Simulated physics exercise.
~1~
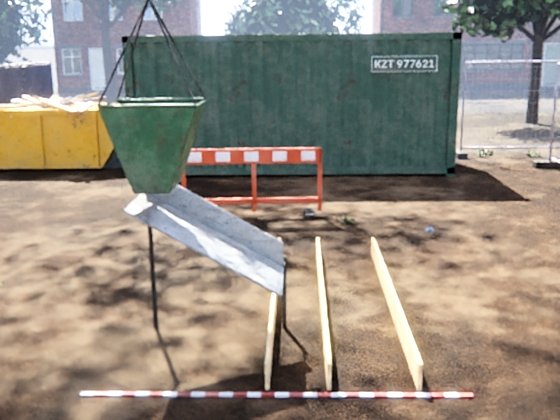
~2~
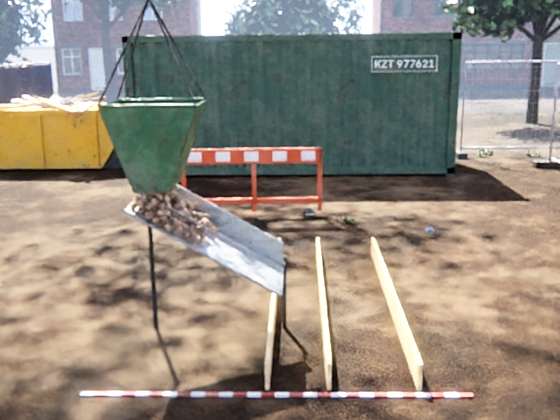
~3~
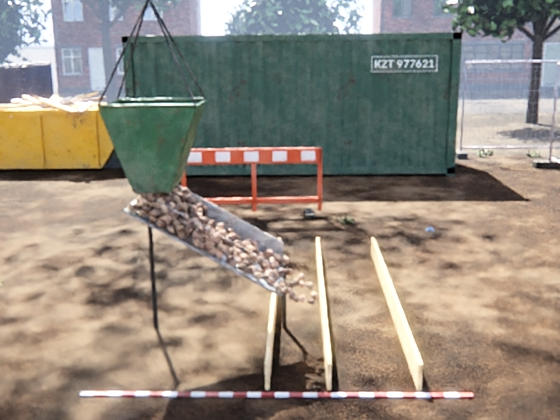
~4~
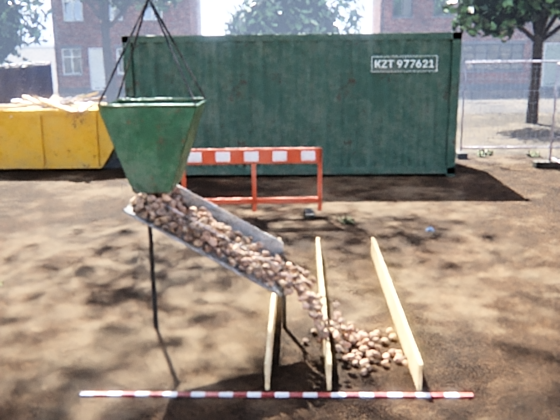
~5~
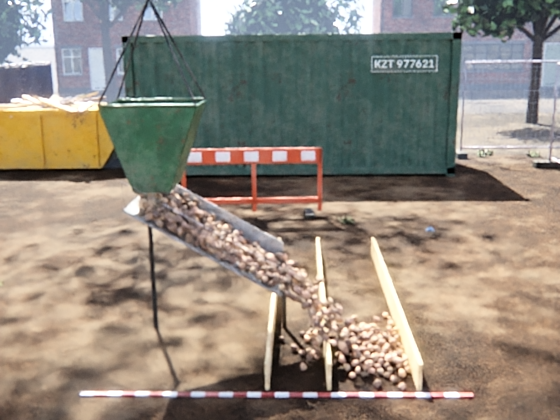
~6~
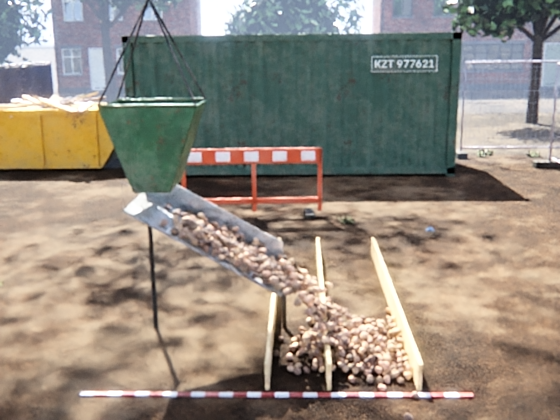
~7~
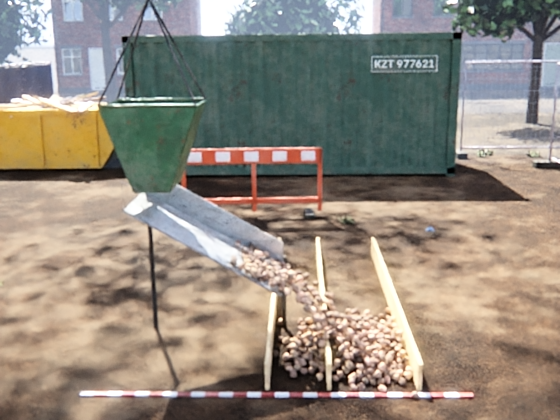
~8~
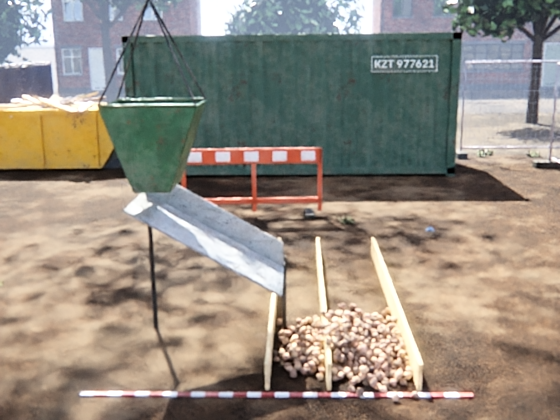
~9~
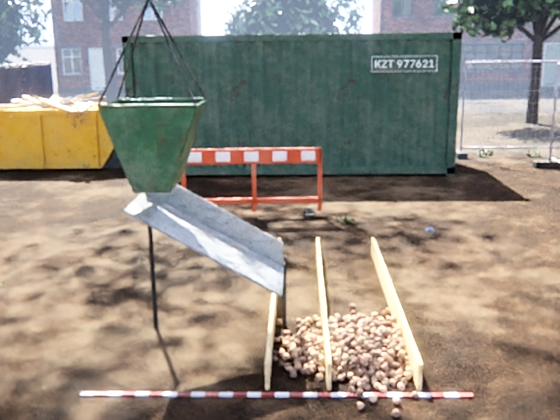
Rounded stones pouring from a hanging green hopper, sliding down a fixed steel chute and settling between wooden planks, mostly at right.
